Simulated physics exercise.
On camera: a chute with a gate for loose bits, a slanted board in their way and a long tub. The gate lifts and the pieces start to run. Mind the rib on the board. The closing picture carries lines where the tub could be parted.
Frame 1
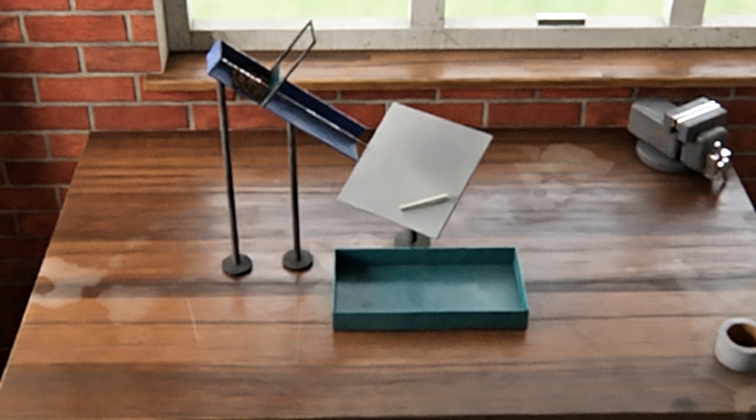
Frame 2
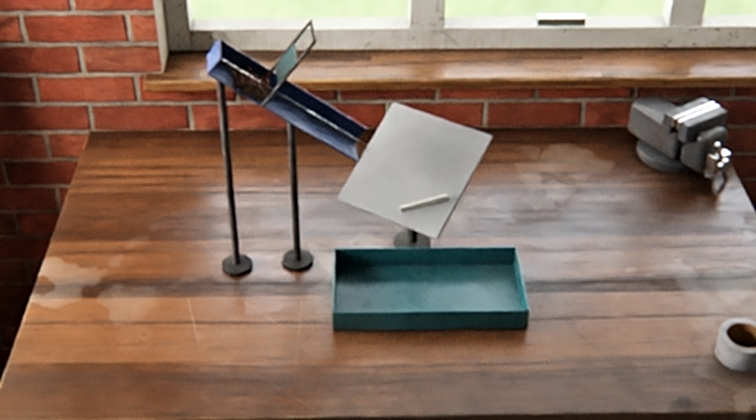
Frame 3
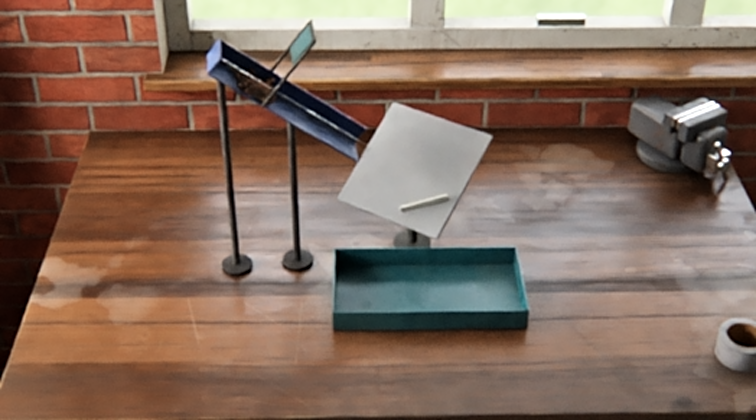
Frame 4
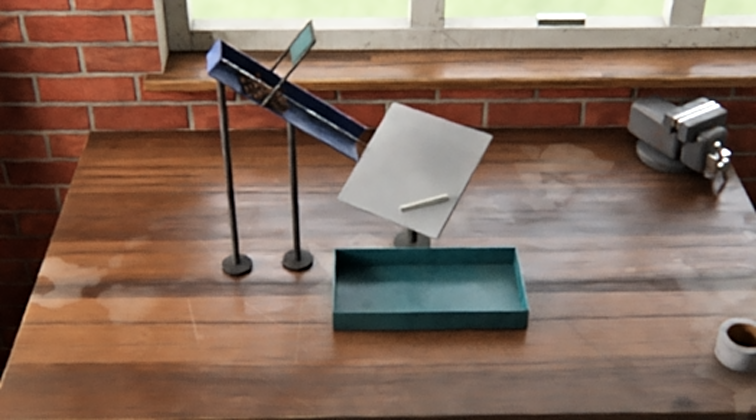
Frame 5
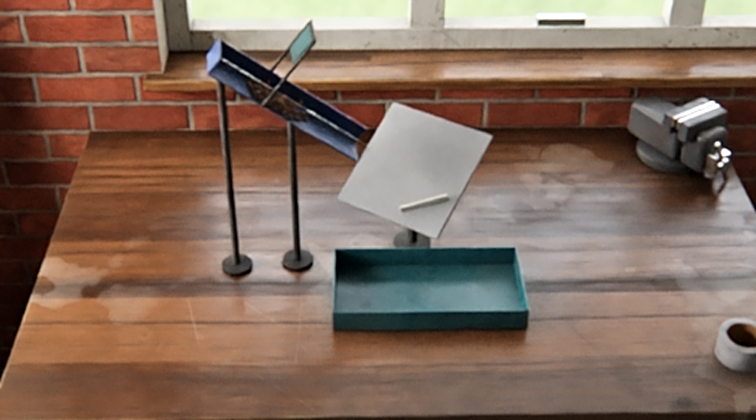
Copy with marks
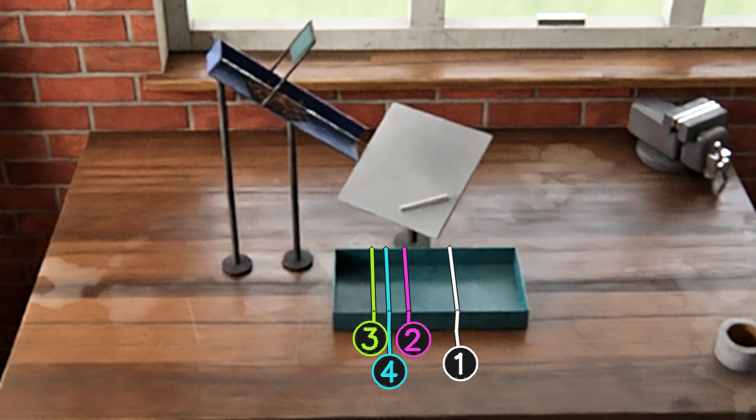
Small brown bits slide a short way down a sloping blue chute at upper left as its thin framed gate lifts, showing a pale teal panel, while all else and the camera stay still. The chute stands on two dark posts beside a tilted grey board with a pale rib, above an empty teal tub. Seen from slightly above, the wooden workbench also holds a grey vise and white cup at right, before red brick and a window.
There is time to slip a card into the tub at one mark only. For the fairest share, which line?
I would pick line 3.
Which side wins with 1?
The left side.
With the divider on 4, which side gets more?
Left.
On the marked copy, line 1 crosses the front rim at (457, 311); line 2 crosses the front rim at (408, 311); line 3 crosses the front rim at (373, 312); line 4 crosses the front rim at (389, 312).
With 1, of what is caught, nearly all on the left of the divider, a stray few on the right.
With 2, of what is caught, nearly all on the left of the divider, a small part on the right.
With 3, of what is caught, about two thirds on the left of the divider, about a third on the right.
With 4, of what is caught, nearly all on the left of the divider, a small part on the right.
